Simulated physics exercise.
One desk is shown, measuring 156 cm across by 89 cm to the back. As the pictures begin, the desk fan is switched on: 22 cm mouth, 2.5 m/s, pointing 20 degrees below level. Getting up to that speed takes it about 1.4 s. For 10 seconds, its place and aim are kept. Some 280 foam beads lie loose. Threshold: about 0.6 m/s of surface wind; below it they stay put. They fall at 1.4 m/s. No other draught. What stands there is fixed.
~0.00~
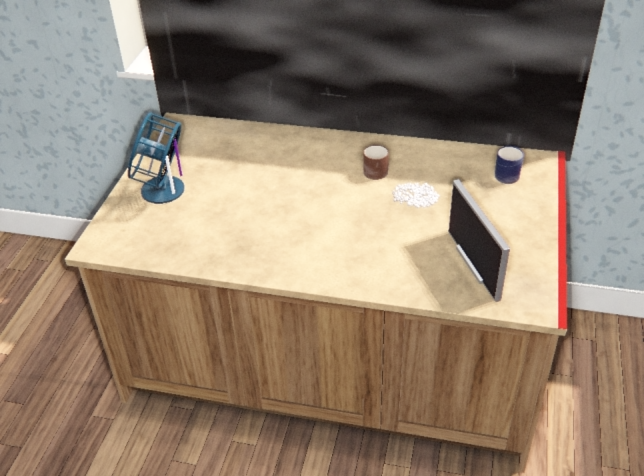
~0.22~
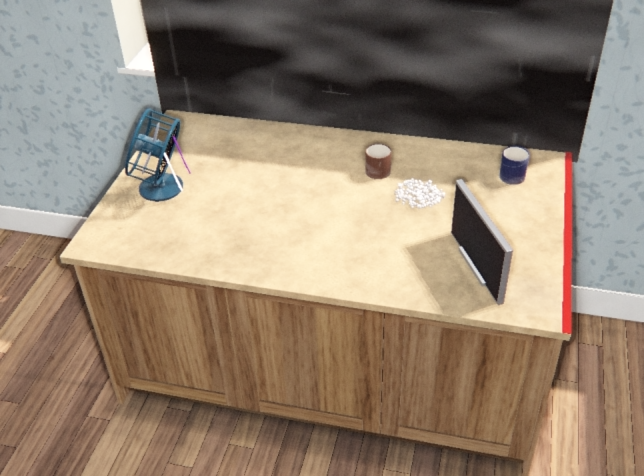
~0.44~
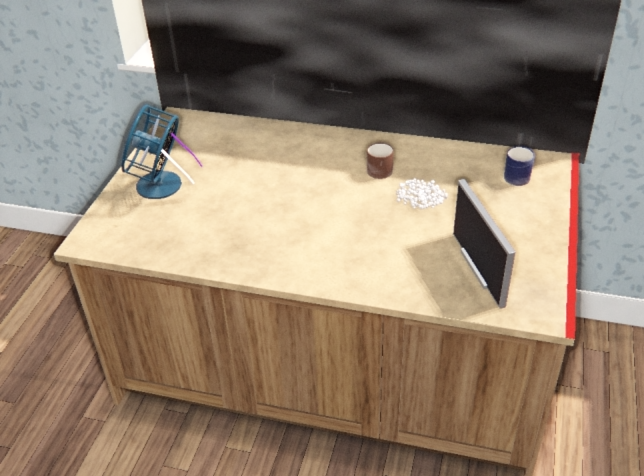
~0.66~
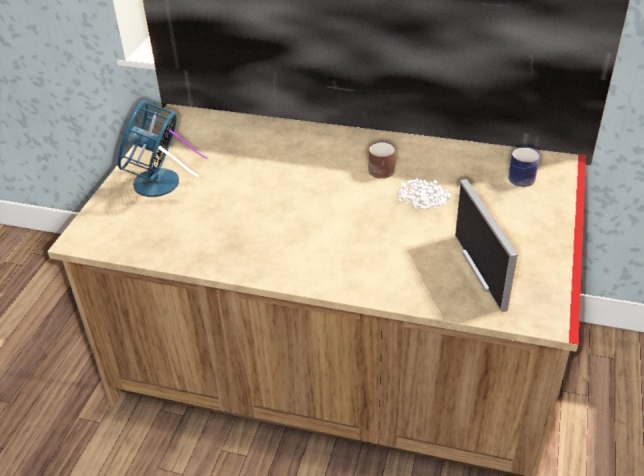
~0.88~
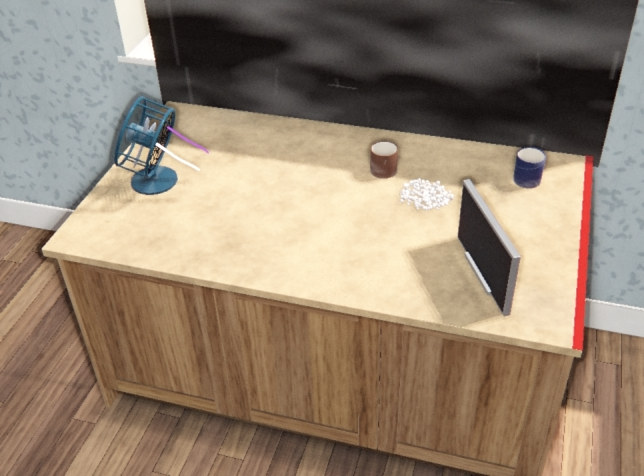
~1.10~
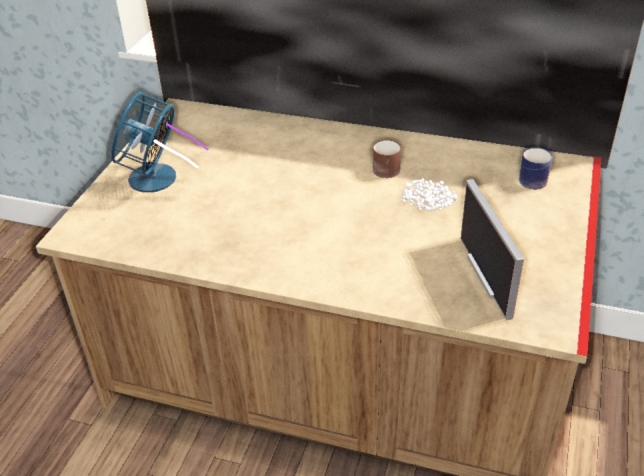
On a wooden desk against a blue patterned wall, a blue fan at the left starts up, its white and purple streamers lifting outward, while the white beads, two mugs and upright screen stay put as the view shifts slightly.
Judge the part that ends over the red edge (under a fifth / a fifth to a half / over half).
The share tops one half.
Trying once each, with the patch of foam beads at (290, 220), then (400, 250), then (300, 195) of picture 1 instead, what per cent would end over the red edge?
About 3, 0 and 90 in a hundred, in that order.
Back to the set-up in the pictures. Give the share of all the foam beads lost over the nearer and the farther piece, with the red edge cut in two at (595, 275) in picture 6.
Some 0 % go over the nearer part and around 100 % over the farther part.
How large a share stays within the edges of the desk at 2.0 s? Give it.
Some 50 percent are still there.
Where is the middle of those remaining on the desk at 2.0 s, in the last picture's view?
Approx. centre at (508, 172) px.
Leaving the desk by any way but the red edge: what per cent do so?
That works out to near 0 per cent.
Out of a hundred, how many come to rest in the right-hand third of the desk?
I'd estimate around 1 per cent.
After 2.0 s, 50 % are over the red edge; the middle of those still in play is near (514, 173); 0 % have settled or left.
After 3.2 s, 80 % are over the red edge; the middle of those still in play is near (507, 161); 77 % have settled or left.
After 5.5 s, 92 % are over the red edge; 92 % have settled or left.
After 10.0 s, at the end, 99 % are over the red edge.
